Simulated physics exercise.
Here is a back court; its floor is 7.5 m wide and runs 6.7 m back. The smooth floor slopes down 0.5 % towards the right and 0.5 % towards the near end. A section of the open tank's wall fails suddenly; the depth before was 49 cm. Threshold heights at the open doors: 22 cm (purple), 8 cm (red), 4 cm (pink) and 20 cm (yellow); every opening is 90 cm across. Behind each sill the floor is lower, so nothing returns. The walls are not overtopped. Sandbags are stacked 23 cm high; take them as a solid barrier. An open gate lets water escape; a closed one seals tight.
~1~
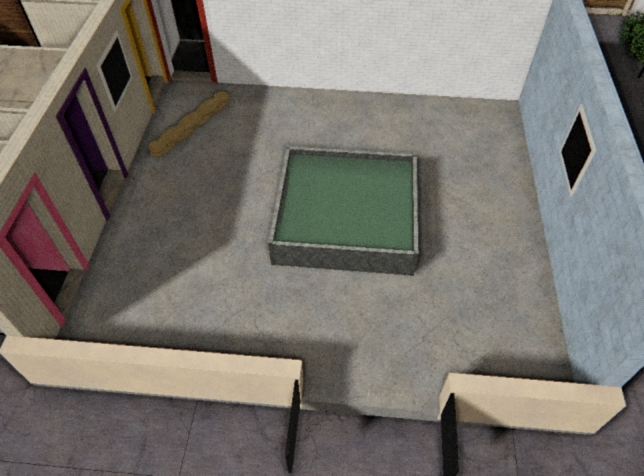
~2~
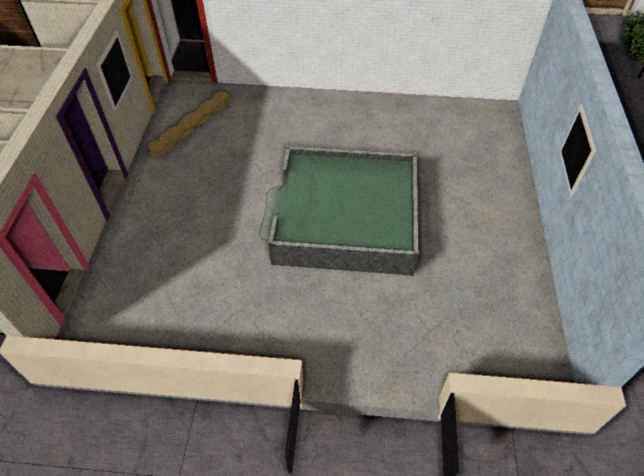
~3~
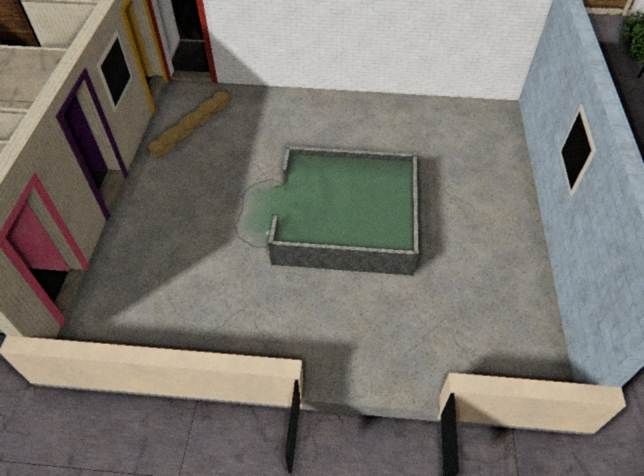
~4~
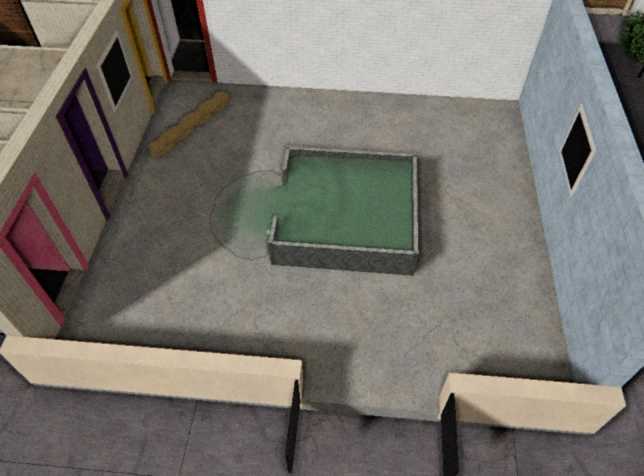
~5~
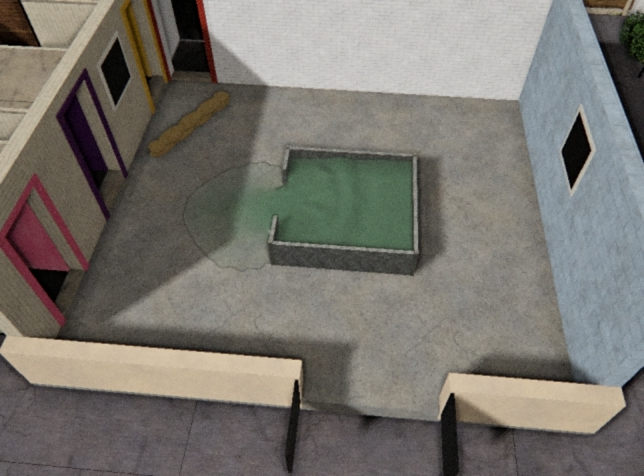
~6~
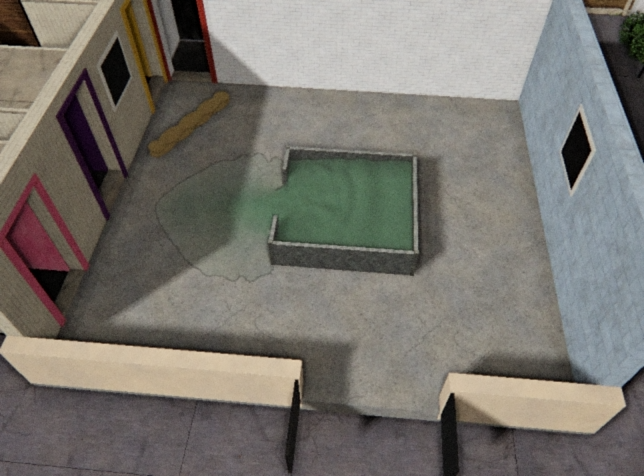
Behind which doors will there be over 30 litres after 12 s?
Door by door: At the purple door it does not reach the limit; at the red door it stays under the limit; at the pink door it exceeds the limit; at the yellow door it stays under the limit.
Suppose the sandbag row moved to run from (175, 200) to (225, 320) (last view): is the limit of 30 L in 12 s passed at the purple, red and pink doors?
Against that limit: Purple not over, red over, pink under.
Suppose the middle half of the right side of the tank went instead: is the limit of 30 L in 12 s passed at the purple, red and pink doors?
Against that limit: Purple not over, red under, pink under.
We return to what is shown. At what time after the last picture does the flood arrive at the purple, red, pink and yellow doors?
Arrival: Purple 0.3 s, red 2.2 s, pink 1.1 s, yellow 1.6 s.
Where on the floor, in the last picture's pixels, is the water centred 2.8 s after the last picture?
At about (257, 216).
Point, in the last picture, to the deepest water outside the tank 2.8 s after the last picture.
Around (48, 361).
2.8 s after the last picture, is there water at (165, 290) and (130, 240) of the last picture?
In that order: Under water, flooded.
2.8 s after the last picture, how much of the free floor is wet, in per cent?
About 35 per cent.
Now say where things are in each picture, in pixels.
In the first frame, still water, 49 cm deep, in the open tank at (347, 199).
In the second frame, the front is at a hidden place, 0.6 m from the gap at (283, 207); 0.2 m2 of floor is under water; 49 cm left at the back of the open tank.
In the third frame, water pours out at (283, 208) and has run 0.8 m, to (253, 189); typically 9 cm deep outside, 49 cm at the open tank's back.
In the fourth frame, the front is at (221, 197), 1.2 m from the gap at (283, 208); 1.6 m2 of floor is under water; 49 cm left at the back of the open tank.
In the fifth frame, water pours out at (283, 208) and has run 1.7 m, to (188, 218); typically 5 cm deep outside, 49 cm at the open tank's back.
In the sixth frame, water pours out at (283, 208) and has run 2.2 m, to (160, 208); typically 4 cm deep outside, 49 cm at the open tank's back.
Then, 0.7 s after the last picture water covers 20 % of the floor and is deepest (28 cm) near (275, 214); purple door 21 cm at the sill, 0 L in, red door not reached, pink door not reached, yellow door not reached.
Then, 1.5 s after the last picture water covers 25 % of the floor and is deepest (26 cm) near (275, 214); purple door 22 cm at the sill, 0 L in, red door not reached, pink door 11 cm at the sill, 5 L in, yellow door not reached.
Then, 2.8 s after the last picture water covers 35 % of the floor and is deepest (23 cm) near (48, 361); purple door 18 cm at the sill, 0 L in, red door 10 cm at the sill, 0 L in, pink door 10 cm at the sill, 34 L in, yellow door 3 cm at the sill, 0 L in.
Then, 6.3 s after the last picture water covers 65 % of the floor and is deepest (14 cm) near (48, 361); purple door 11 cm at the sill, 0 L in, red door 5 cm at the sill, 6 L in, pink door 10 cm at the sill, 88 L in, yellow door 5 cm at the sill, 0 L in.
Then, 11.3 s after the last picture water covers 90 % of the floor and is deepest (10 cm) near (567, 407); purple door 6 cm at the sill, 0 L in, red door 4 cm at the sill, 6 L in, pink door 6 cm at the sill, 141 L in, yellow door 4 cm at the sill, 0 L in.
